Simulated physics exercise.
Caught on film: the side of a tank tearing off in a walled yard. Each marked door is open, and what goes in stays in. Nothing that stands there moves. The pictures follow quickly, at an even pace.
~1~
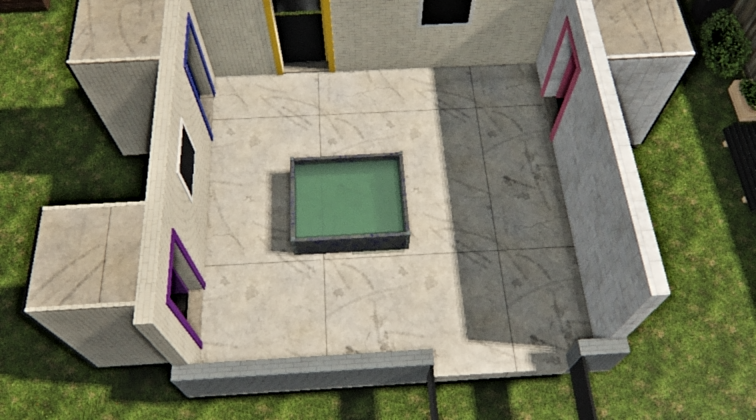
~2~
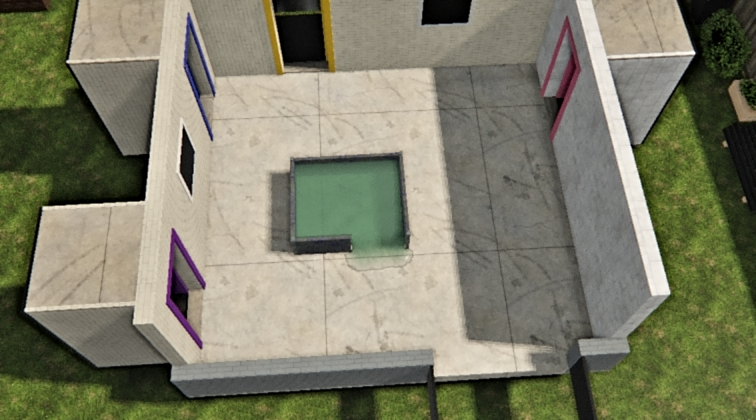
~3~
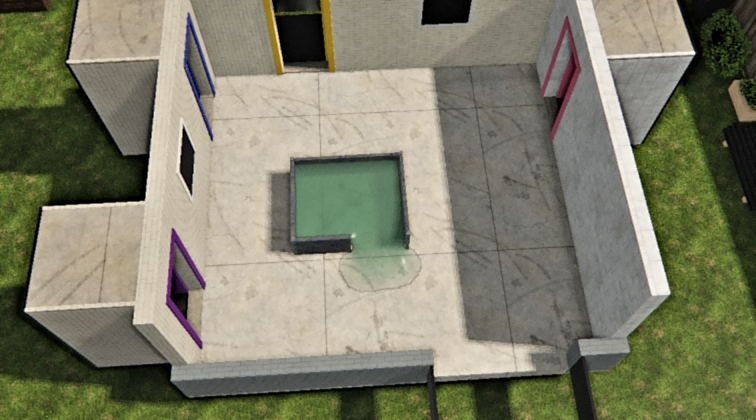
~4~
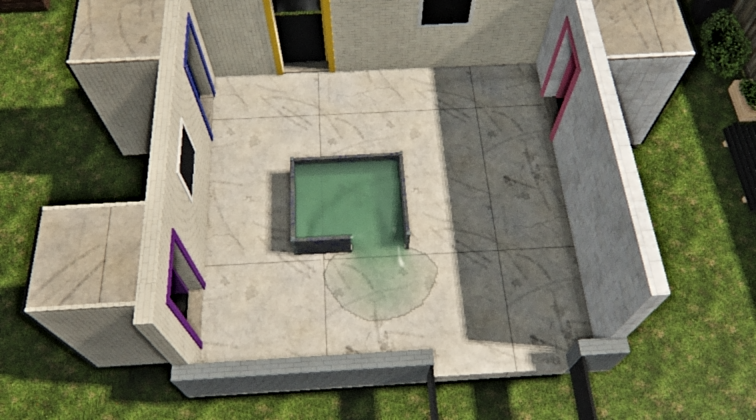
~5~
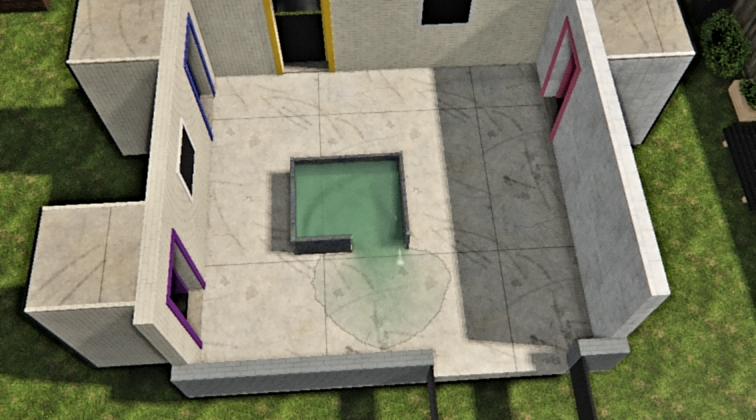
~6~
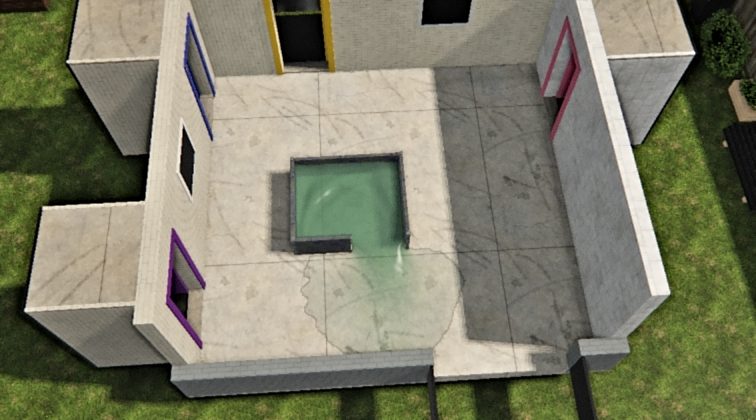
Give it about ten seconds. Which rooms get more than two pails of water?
The blue door stays under that; the pink door stays under that; the yellow door stays under that; the purple door takes more than that.
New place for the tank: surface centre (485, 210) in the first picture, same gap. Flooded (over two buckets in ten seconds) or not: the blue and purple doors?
In short: Blue holds; purple stays under.
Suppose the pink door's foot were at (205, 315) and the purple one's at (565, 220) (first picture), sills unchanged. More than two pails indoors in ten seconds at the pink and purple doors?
In short: The pink one floods; the purple one is under.
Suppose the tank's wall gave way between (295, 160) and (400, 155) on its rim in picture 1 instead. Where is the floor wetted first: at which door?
That is the yellow door.
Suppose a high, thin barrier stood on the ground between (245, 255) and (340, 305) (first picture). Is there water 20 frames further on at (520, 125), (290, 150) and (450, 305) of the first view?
As listed: No water, clear, flooded.
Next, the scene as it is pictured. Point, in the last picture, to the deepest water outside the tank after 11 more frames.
Around (382, 364).
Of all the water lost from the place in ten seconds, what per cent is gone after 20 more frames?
Near 45 in a hundred.
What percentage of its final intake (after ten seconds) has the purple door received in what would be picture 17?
About 0 per cent.
A moment on, water covers 15 % of the floor; the blue door not reached, the pink door not reached, the yellow door not reached, the purple door not reached.
Next, water covers 20 % of the floor; the blue door not reached, the pink door not reached, the yellow door not reached, the purple door not reached.
Then, water covers 25 % of the floor; the blue door not reached, the pink door not reached, the yellow door not reached, the purple door under two buckets in.
Later, water covers 50 % of the floor; the blue door not reached, the pink door not reached, the yellow door not reached, the purple door over two buckets in.
In the end, water covers 65 % of the floor; the blue door wet at the sill, nothing in, the pink door wet at the sill, nothing in, the yellow door wet at the sill, nothing in, the purple door over two buckets in.
